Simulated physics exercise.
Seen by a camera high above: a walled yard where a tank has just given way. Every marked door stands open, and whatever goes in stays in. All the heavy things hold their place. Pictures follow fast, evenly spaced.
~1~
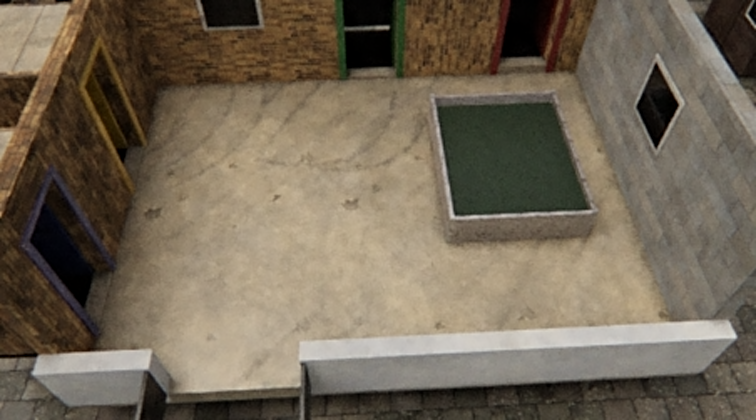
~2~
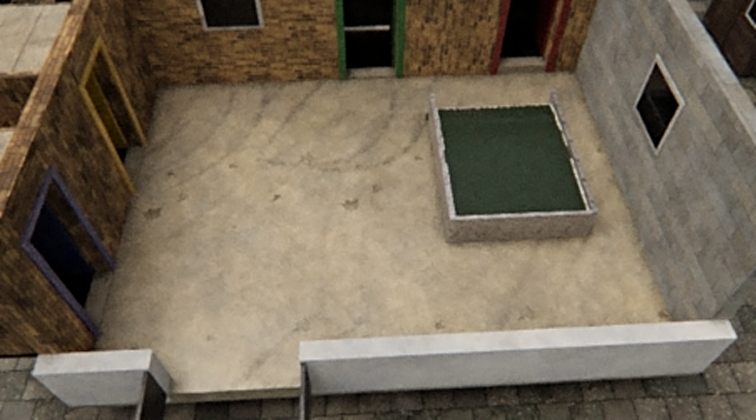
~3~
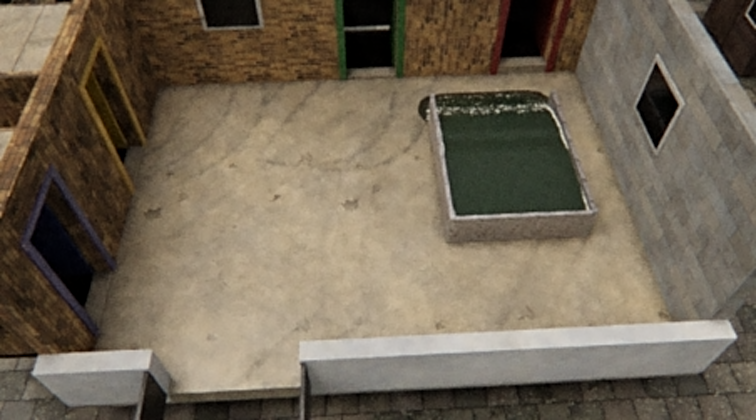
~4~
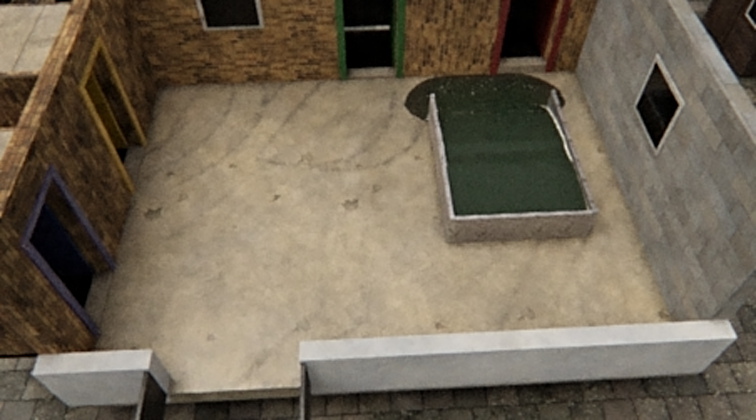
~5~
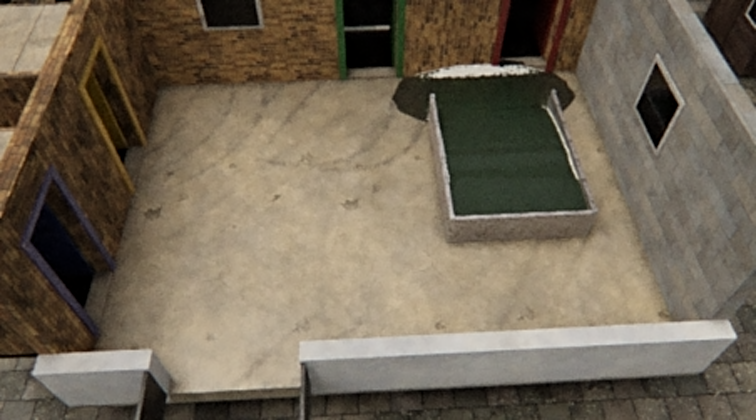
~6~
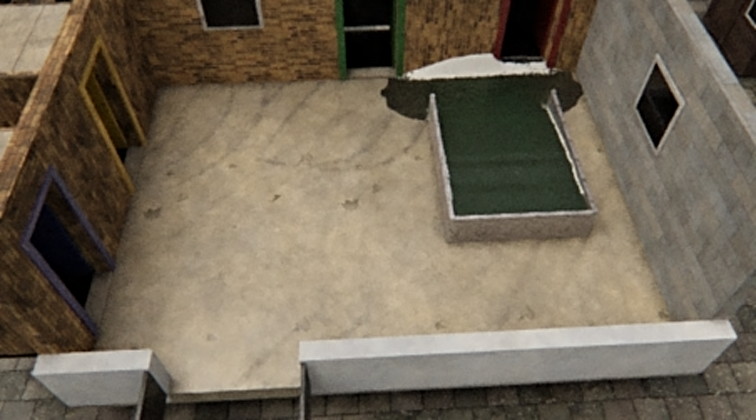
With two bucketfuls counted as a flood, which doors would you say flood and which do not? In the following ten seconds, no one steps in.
In the end the green door will let in too much; the blue door will let in an allowed amount; the yellow door will let in too much; the red door will let in too much.
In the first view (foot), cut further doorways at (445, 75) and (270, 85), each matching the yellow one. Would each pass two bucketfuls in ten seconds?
Well, the earlier one is above the limit, while the later one is below the limit.
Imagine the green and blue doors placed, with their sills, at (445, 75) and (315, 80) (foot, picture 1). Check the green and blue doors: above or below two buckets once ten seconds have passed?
Green door: Exceeds the limit; blue door: Falls short.
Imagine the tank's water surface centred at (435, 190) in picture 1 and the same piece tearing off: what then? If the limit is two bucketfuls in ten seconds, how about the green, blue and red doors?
Green door exceeds it; blue door stays within it; red door stays within it.
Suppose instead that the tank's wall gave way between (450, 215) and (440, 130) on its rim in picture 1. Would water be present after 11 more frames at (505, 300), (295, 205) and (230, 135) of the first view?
Going in your order, I'd say still bare, then drenched, then drenched.
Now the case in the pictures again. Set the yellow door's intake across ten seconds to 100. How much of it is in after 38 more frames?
Roughly 75 per cent.
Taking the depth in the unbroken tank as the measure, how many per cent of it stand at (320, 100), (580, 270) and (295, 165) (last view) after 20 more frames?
About 12 per cent, then 2 per cent, then 4 per cent.
A moment on, water covers 10 % of the floor; the green door wet at the sill, nothing in, the blue door not reached, the yellow door not reached, the red door over two buckets in.
Next, water covers 20 % of the floor; the green door under two buckets in, the blue door not reached, the yellow door not reached, the red door over two buckets in.
Then, water covers 45 % of the floor; the green door over two buckets in, the blue door not reached, the yellow door not reached, the red door far over two buckets in.
Later, water covers 70 % of the floor; the green door over two buckets in, the blue door wet at the sill, nothing in, the yellow door over two buckets in, the red door far over two buckets in.
In the end, water covers 90 % of the floor; the green door over two buckets in, the blue door under two buckets in, the yellow door over two buckets in, the red door far over two buckets in.
